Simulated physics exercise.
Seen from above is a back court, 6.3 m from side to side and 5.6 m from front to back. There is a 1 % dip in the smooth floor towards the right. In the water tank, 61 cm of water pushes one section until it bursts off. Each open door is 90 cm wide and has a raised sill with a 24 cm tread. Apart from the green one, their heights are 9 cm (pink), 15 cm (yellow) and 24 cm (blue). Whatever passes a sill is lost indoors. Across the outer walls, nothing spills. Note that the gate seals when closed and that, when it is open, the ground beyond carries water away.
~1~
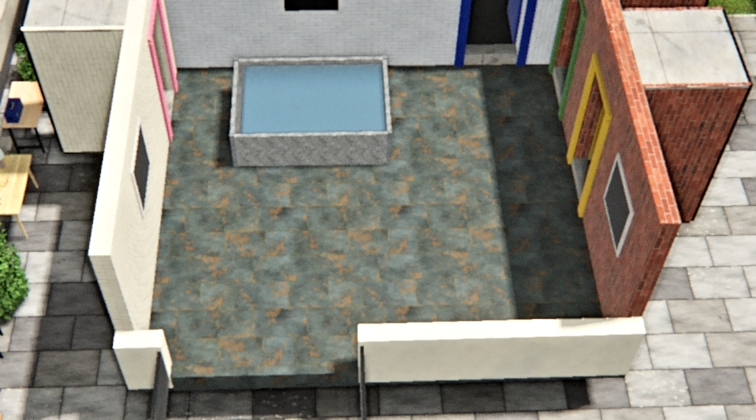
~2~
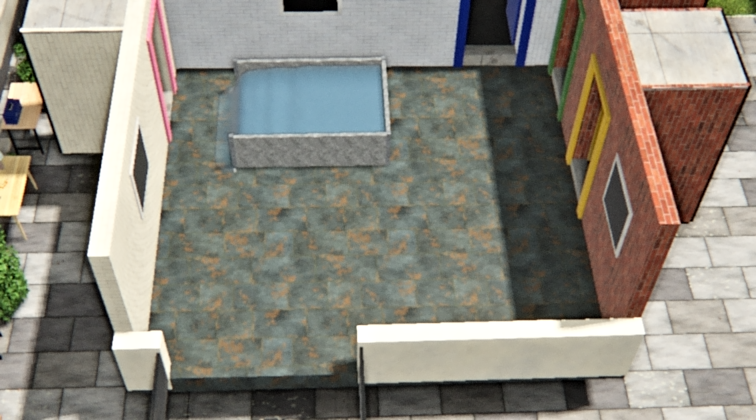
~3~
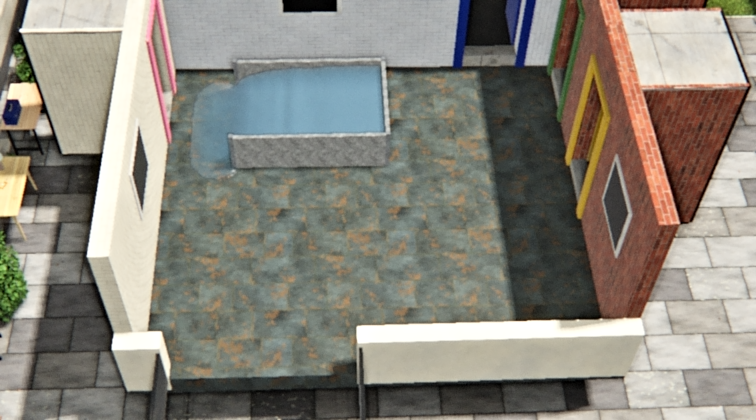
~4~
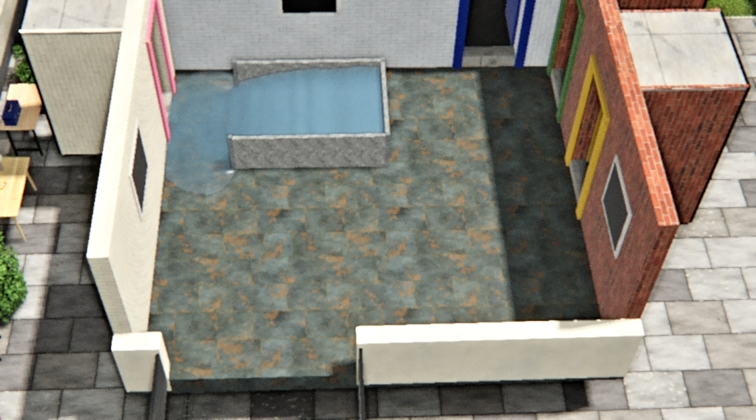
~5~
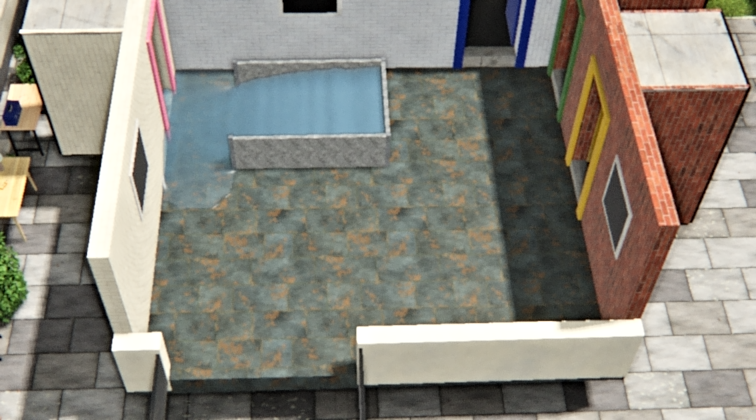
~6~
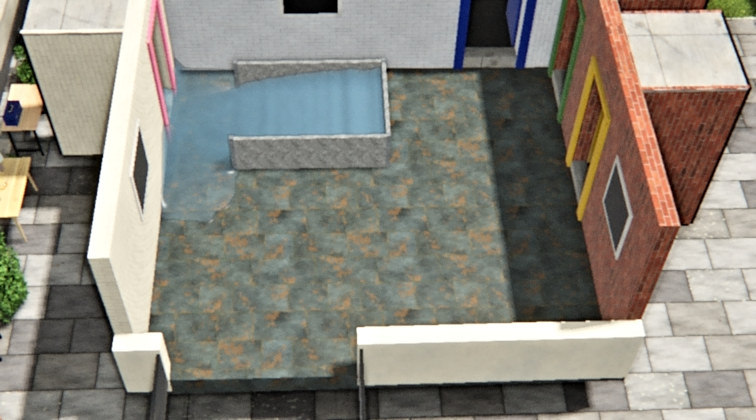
Water stands level in a stone-walled tank at the back of a walled court, then pours out through its open left side. It spreads in a rounded sheet over the patterned floor, reaches the left wall by the pink-framed door, and creeps forward along that wall while the floor to the right stays dry.
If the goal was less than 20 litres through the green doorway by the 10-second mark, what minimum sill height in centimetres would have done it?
A sill of about 10 cm would have done it.
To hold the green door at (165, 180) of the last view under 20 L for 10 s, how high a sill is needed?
About 26 cm.
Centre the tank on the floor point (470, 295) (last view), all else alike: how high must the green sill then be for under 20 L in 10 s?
Minimum: Approx. 8.5 cm.
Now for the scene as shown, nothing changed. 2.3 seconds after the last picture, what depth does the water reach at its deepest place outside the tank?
I'd put it near 26 cm.
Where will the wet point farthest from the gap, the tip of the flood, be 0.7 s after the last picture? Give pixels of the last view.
Pixel: About (153, 297).
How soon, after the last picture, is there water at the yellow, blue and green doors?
Yellow = 4.5 s, blue = 2.6 s, green = 3.2 s.
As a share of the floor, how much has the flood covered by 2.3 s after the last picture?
Some 35 per cent of it.
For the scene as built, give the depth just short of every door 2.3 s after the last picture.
Centimetres: Pink = 25, yellow = 0, blue = 0, green = 0.
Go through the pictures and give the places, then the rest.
The first frame shows the water tank at (311, 99) is whole and still, 61 cm deep; the green door at (566, 49) is dry.
In the second frame, the front is at (221, 164), 0.2 m from the gap at (238, 120); 0.3 m2 of floor is wet, 61 cm left at the back.
In the third frame, the gap is at (238, 121), the front 0.7 m out at (194, 159); the back of the water tank holds 61 cm.
In the fourth frame, the front is at (165, 171), 1.1 m from the gap at (237, 123); 2.3 m2 of floor is wet, 61 cm left at the back.
In the fifth frame, the gap is at (238, 123), the front 1.3 m out at (153, 133); the back of the water tank holds 61 cm.
In the sixth frame, the gap is at (238, 124), the front 1.4 m out at (162, 212); the back of the water tank holds 58 cm; the green door at (565, 52), 5.2 m from the gap, is still 5.3 m from the nearest water.
Then, 0.7 s after the last picture water covers 15 % of the floor, deepest (40 cm) near (174, 102); it has not reached the green door.
Then, 2.3 s after the last picture water covers 35 % of the floor, deepest (26 cm) near (176, 78); it has not reached the green door.
Then, 9.3 s after the last picture water covers 70 % of the floor, deepest (8 cm) near (182, 134); 6 cm at the green door, 0 litres in over its 18 cm sill.
At the green door as built, the water peaked near 15 cm, 3.7 s after the last picture.
With a sill of 9 cm, 30 litres would have come in within the 10 s; with 12 cm, 9 litres. So under 20 litres takes about 10 cm.
